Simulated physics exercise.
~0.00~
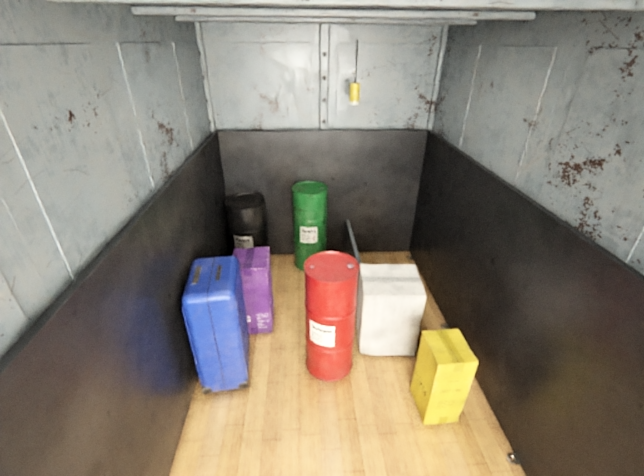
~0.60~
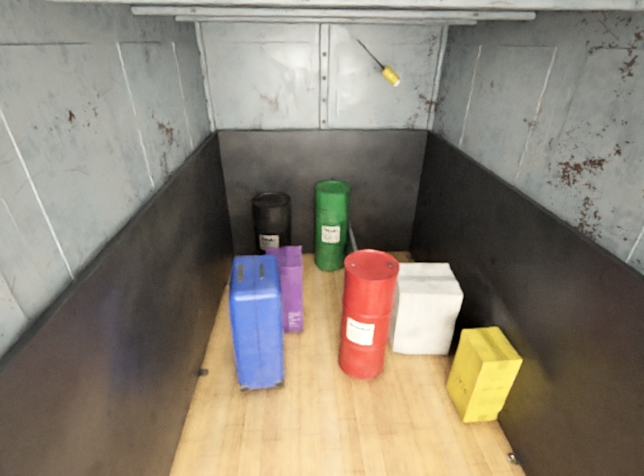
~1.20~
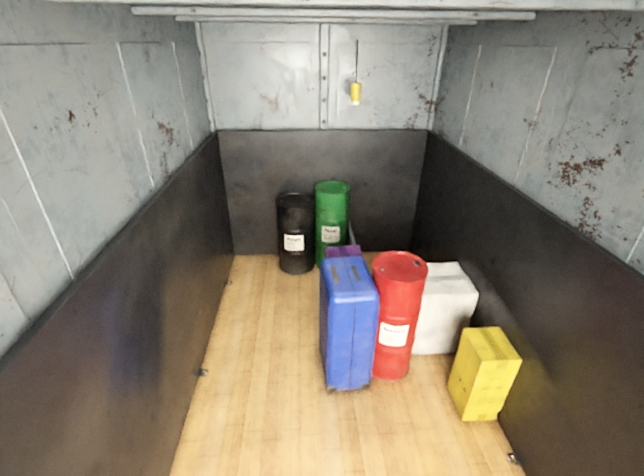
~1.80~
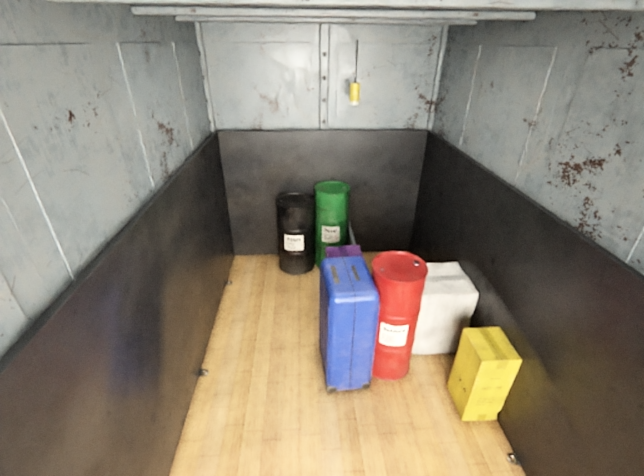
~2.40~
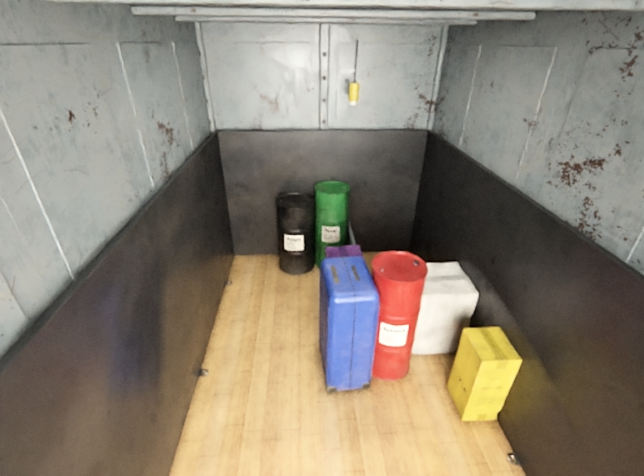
Drums, boxes and a blue case sliding right across a van's load bay as a hanging lamp swings, then standing still, upright.
